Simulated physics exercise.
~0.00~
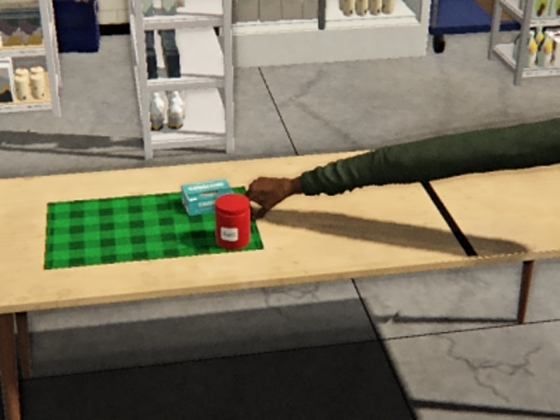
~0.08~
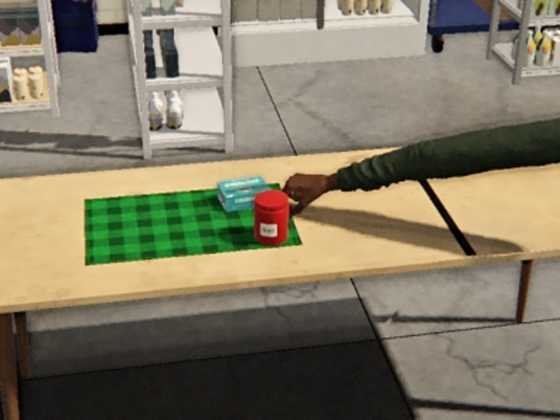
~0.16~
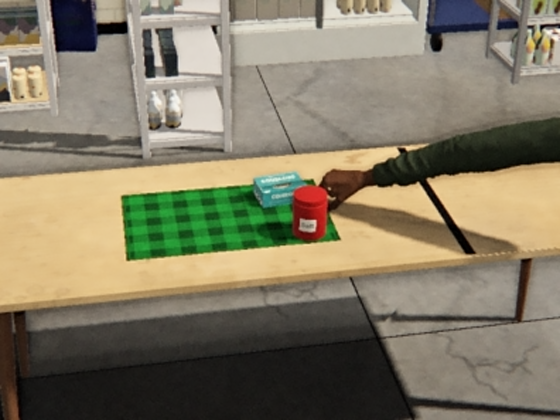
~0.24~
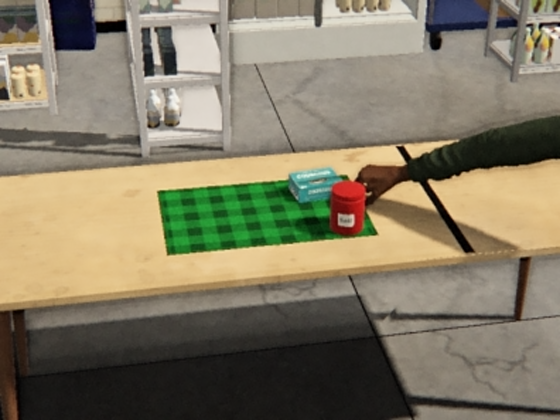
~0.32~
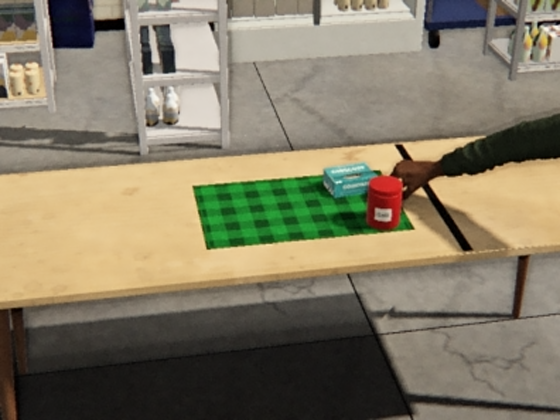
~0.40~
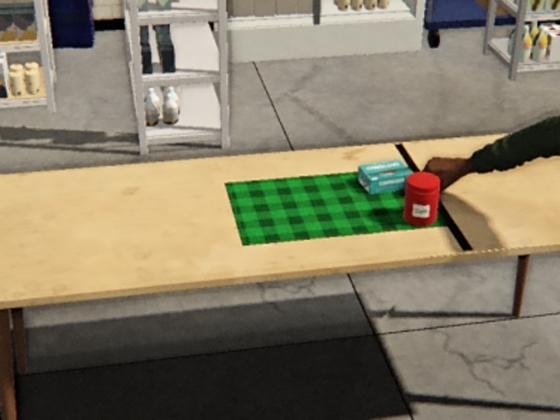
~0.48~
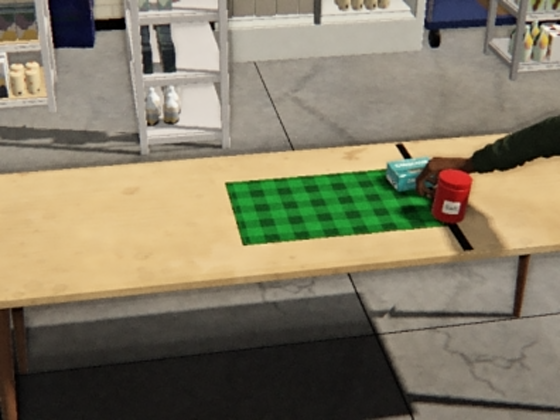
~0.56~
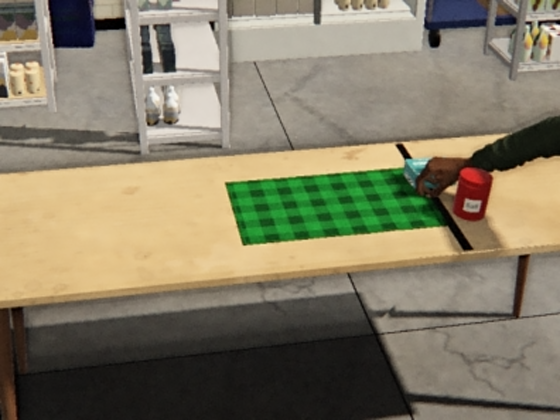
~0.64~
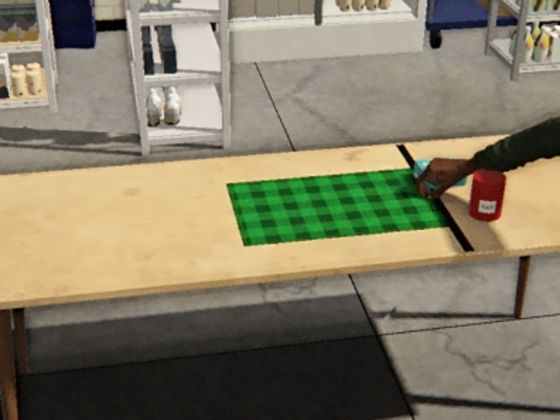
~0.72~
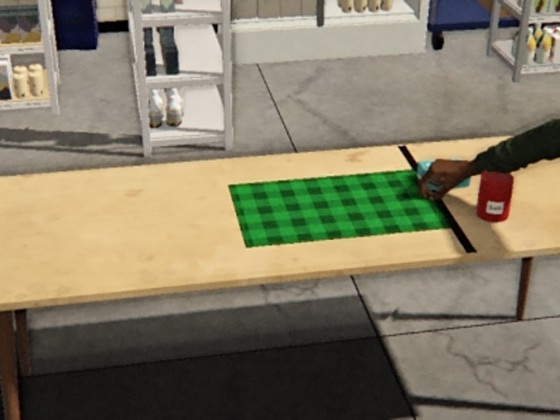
A green checked mat is pulled right to the tape, and its jar and packet slide off.
